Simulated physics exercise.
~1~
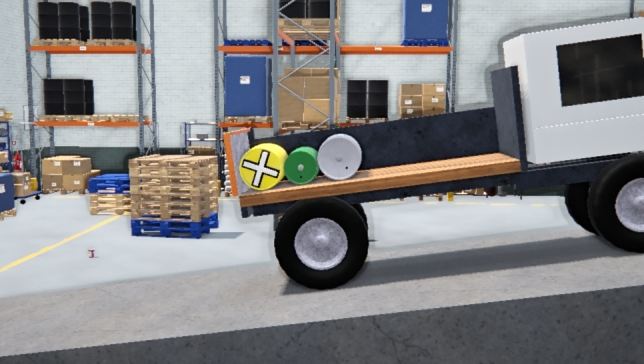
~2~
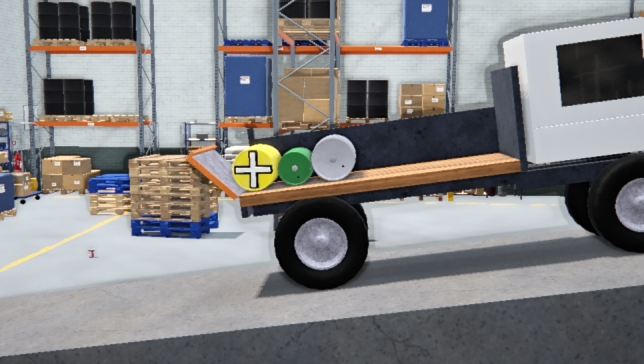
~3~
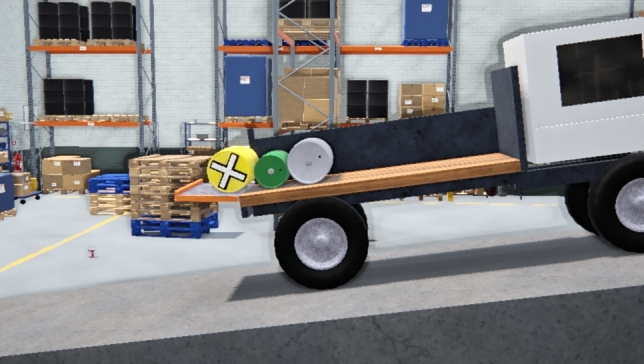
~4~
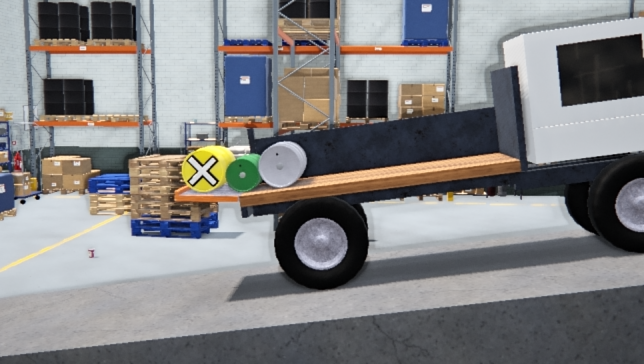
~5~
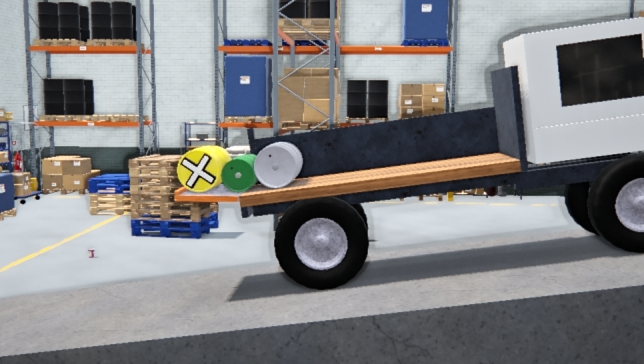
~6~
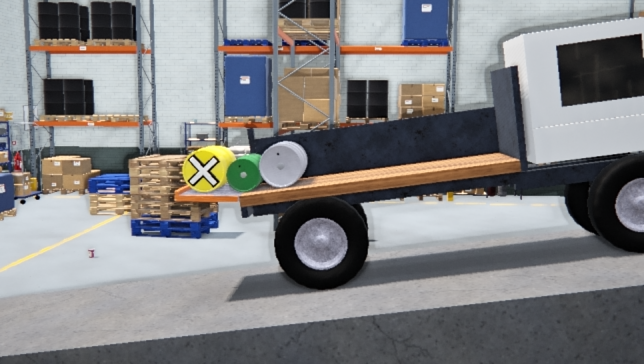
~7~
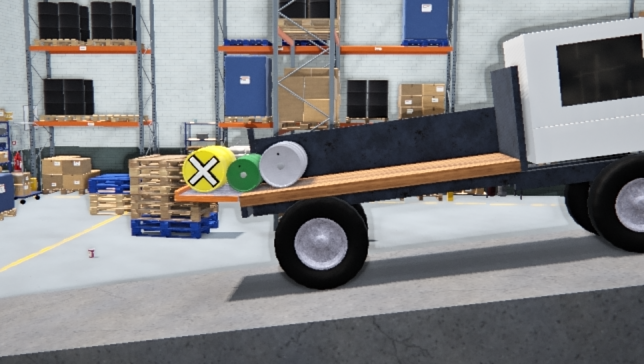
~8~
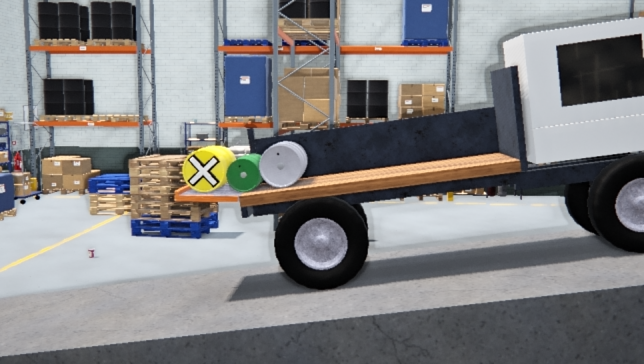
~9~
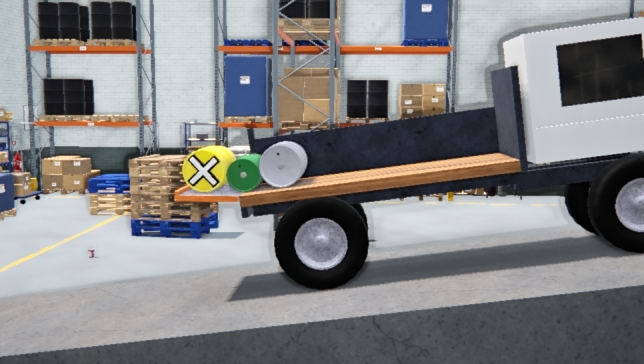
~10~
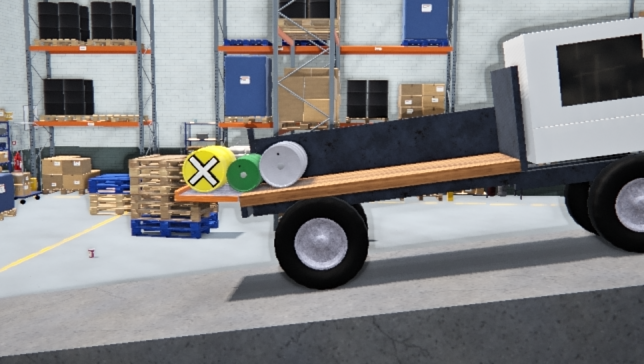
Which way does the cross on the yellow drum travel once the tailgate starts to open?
The cross moves to the left as the yellow drum rolls onto the lowered tailgate.
